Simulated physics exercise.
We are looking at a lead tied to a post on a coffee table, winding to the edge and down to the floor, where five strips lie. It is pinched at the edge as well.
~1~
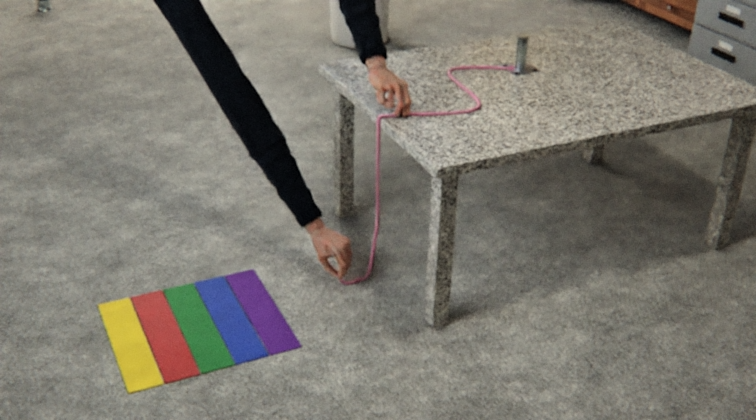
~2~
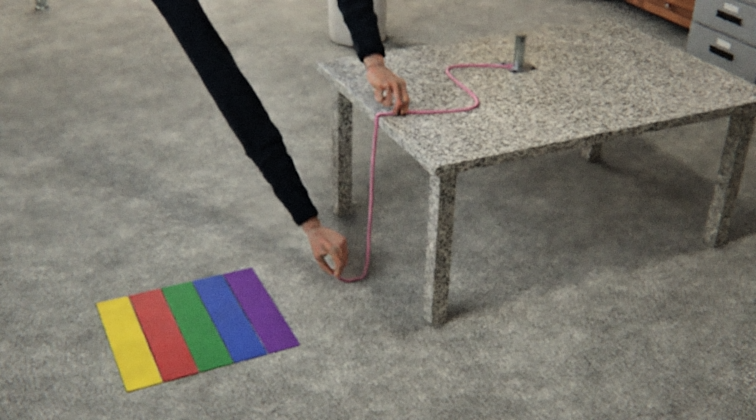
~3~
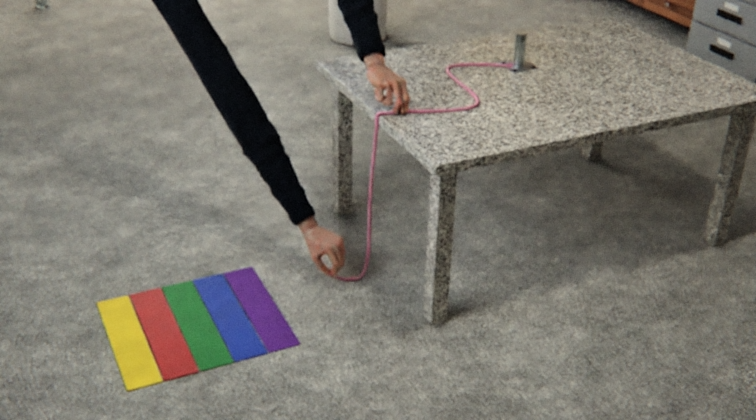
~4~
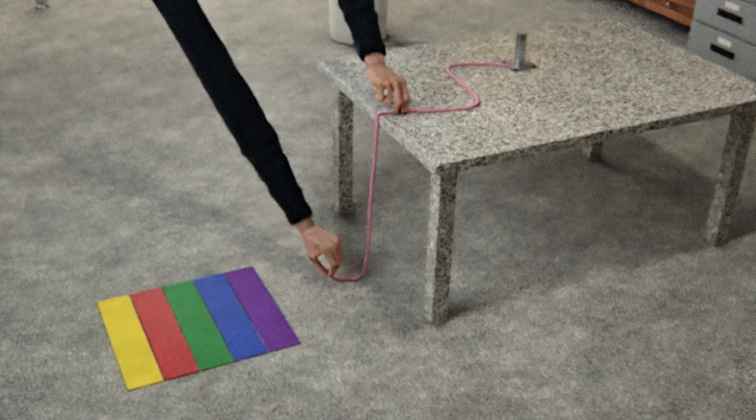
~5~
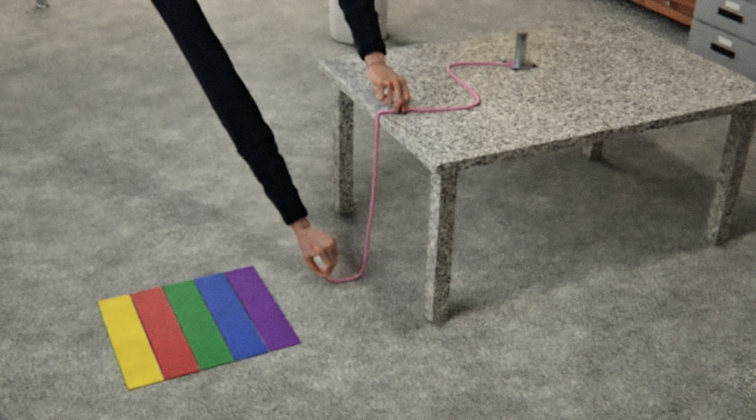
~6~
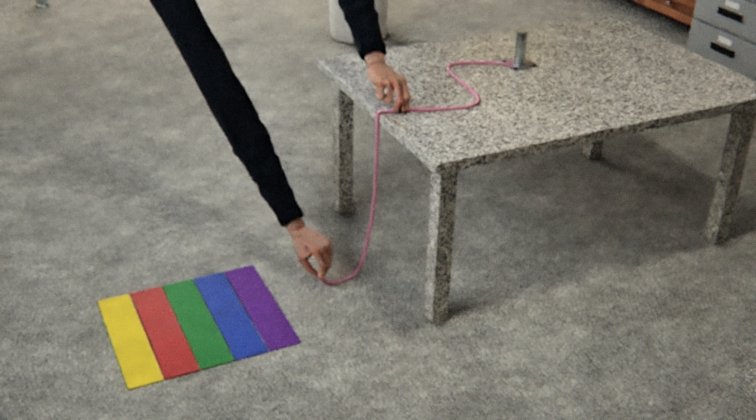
The video shows one hand pinching a pink cord at the edge of a speckled table while another, near the floor, draws its lower end slightly left, beside five coloured strips; the cord on the tabletop stays nearly still.
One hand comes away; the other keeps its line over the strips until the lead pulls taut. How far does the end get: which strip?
The yellow one.
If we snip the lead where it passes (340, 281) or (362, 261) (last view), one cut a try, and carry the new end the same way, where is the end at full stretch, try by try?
In that order: (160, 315) and (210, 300).
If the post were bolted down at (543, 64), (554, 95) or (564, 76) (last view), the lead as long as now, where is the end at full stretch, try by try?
Try by try, around (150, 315), (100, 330) and (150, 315).
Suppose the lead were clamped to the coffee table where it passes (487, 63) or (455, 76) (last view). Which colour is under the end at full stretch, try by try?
One after the other, yellow; red.
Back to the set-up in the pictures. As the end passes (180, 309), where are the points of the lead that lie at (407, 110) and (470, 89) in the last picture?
At (353, 162), then (419, 95).
Soon after, end near (180, 309); over green.
Then, end near (144, 318); over red.
At full stretch, end near (121, 323); over yellow. It halts on the yellow strip.
